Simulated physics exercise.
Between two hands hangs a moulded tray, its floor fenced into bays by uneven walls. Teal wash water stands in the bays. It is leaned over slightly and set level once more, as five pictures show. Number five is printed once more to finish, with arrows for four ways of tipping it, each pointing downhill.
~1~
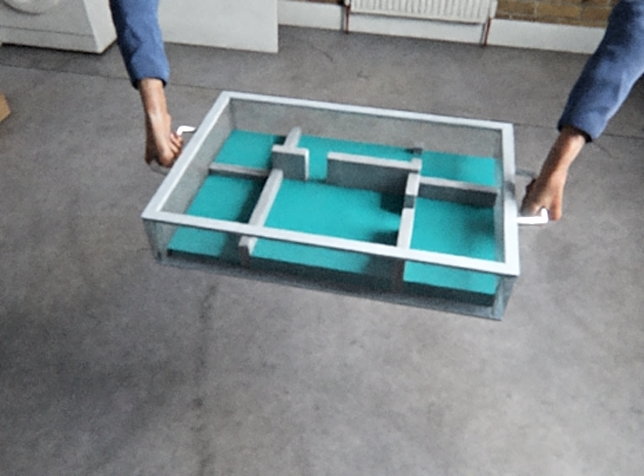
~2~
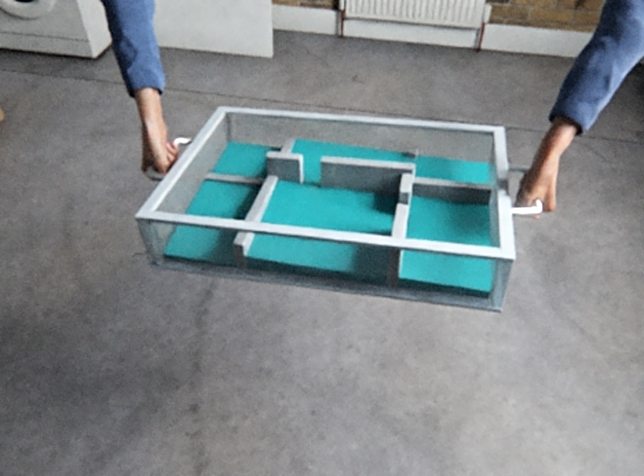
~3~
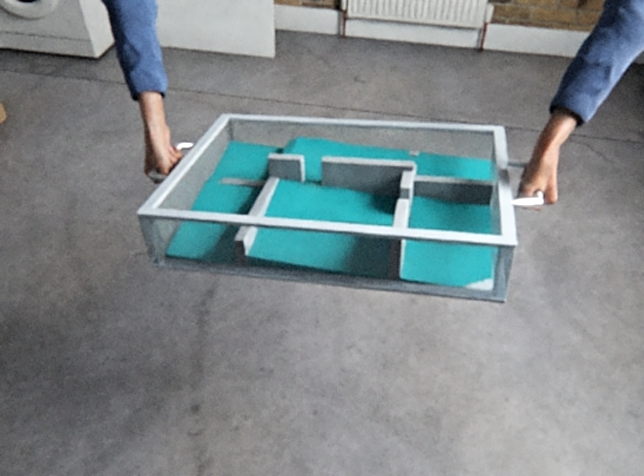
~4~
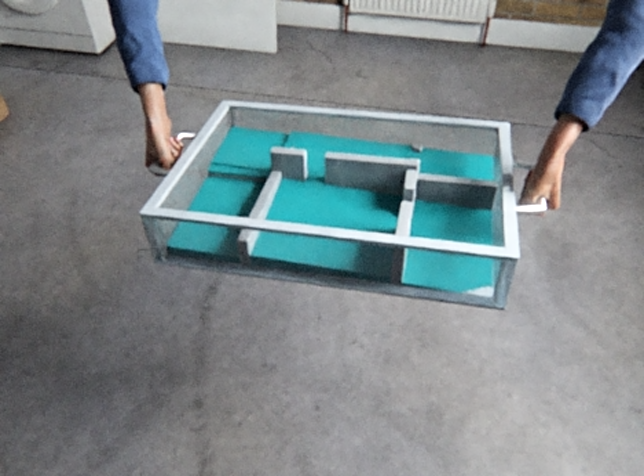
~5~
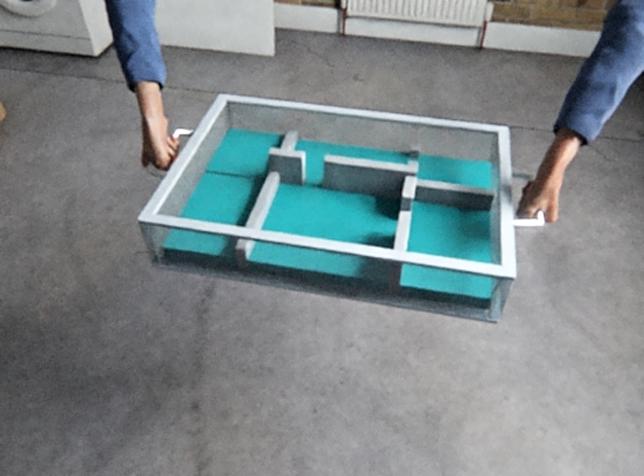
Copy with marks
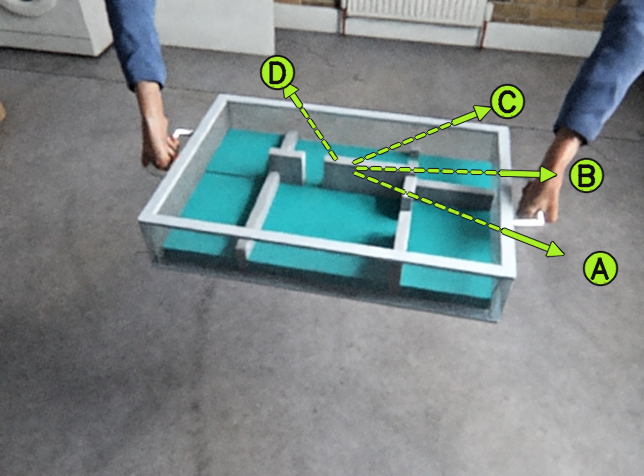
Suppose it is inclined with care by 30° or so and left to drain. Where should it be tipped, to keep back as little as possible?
Choose D.
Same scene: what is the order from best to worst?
The order is D, C, A, B.
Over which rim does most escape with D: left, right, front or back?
The back rim.
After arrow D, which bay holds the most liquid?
It is the back left one.
On the marked copy, A ends at (558, 252); B ends at (550, 174); C ends at (485, 109); D ends at (286, 85).
With A, about 45 % stays in the tray, the largest part in the front right bay.
With B, about 56 % stays in the tray, the largest part in the front right bay.
With C, about 34 % stays in the tray, the largest part in the back right bay.
With D, about 26 % stays in the tray, the largest part in the back left bay.
